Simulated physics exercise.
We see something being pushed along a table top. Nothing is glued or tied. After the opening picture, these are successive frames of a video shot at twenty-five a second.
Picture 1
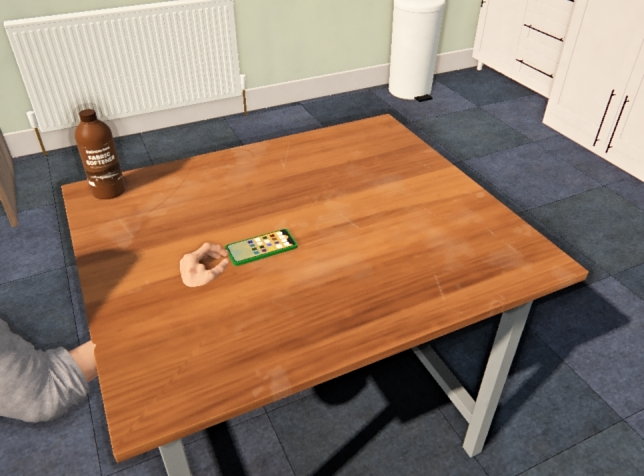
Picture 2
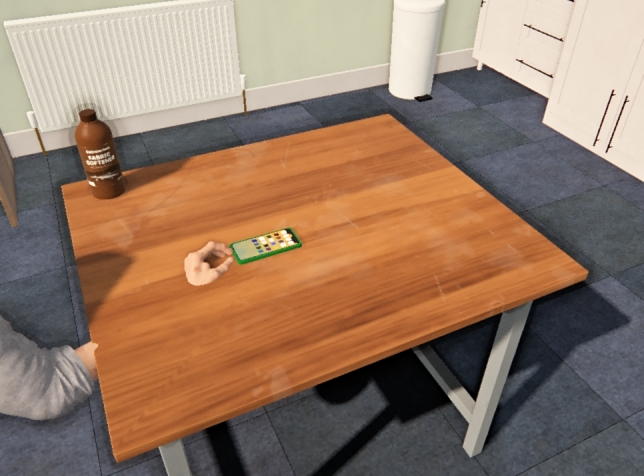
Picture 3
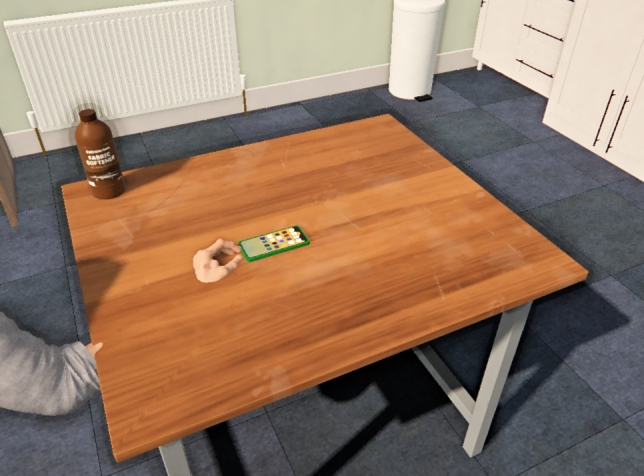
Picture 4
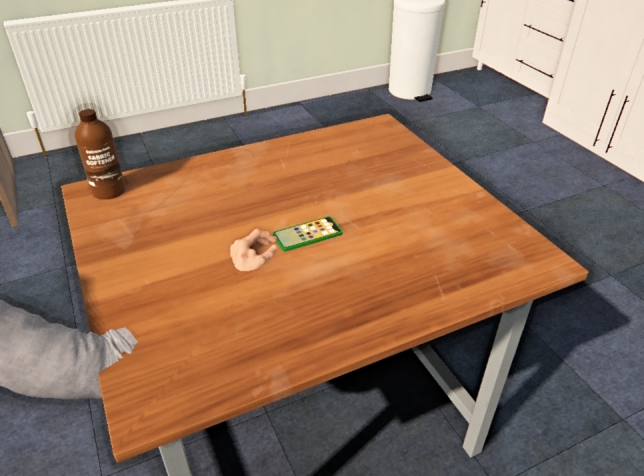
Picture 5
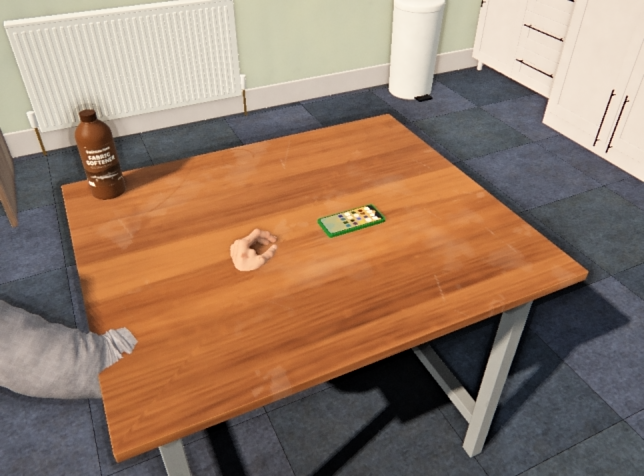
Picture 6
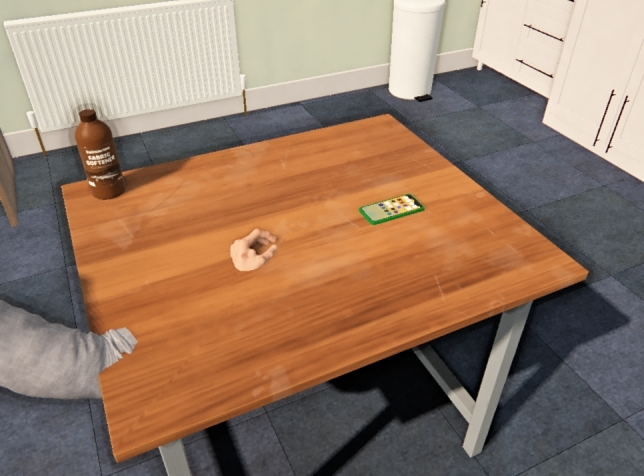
A hand pushes a green phone rightward across a wooden table, then the phone slides on alone.
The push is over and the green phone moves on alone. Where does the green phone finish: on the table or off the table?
The green phone drops to the floor.
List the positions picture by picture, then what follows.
Under the hand; green phone (261, 247), in the first picture.
Under the hand; green phone (266, 245), in the second picture.
Under the hand; green phone (274, 243), in the third picture.
Green phone (308, 233), in the fourth picture.
Green phone (352, 220) displaced about its own width, in the fifth picture.
Green phone (392, 209) displaced about its own width, in the sixth picture.
Then, 0.20 s past the last view, green phone now off the table.
Then, 0.50 s past the last view, things are still on the move.
Finally, off the table, green phone.
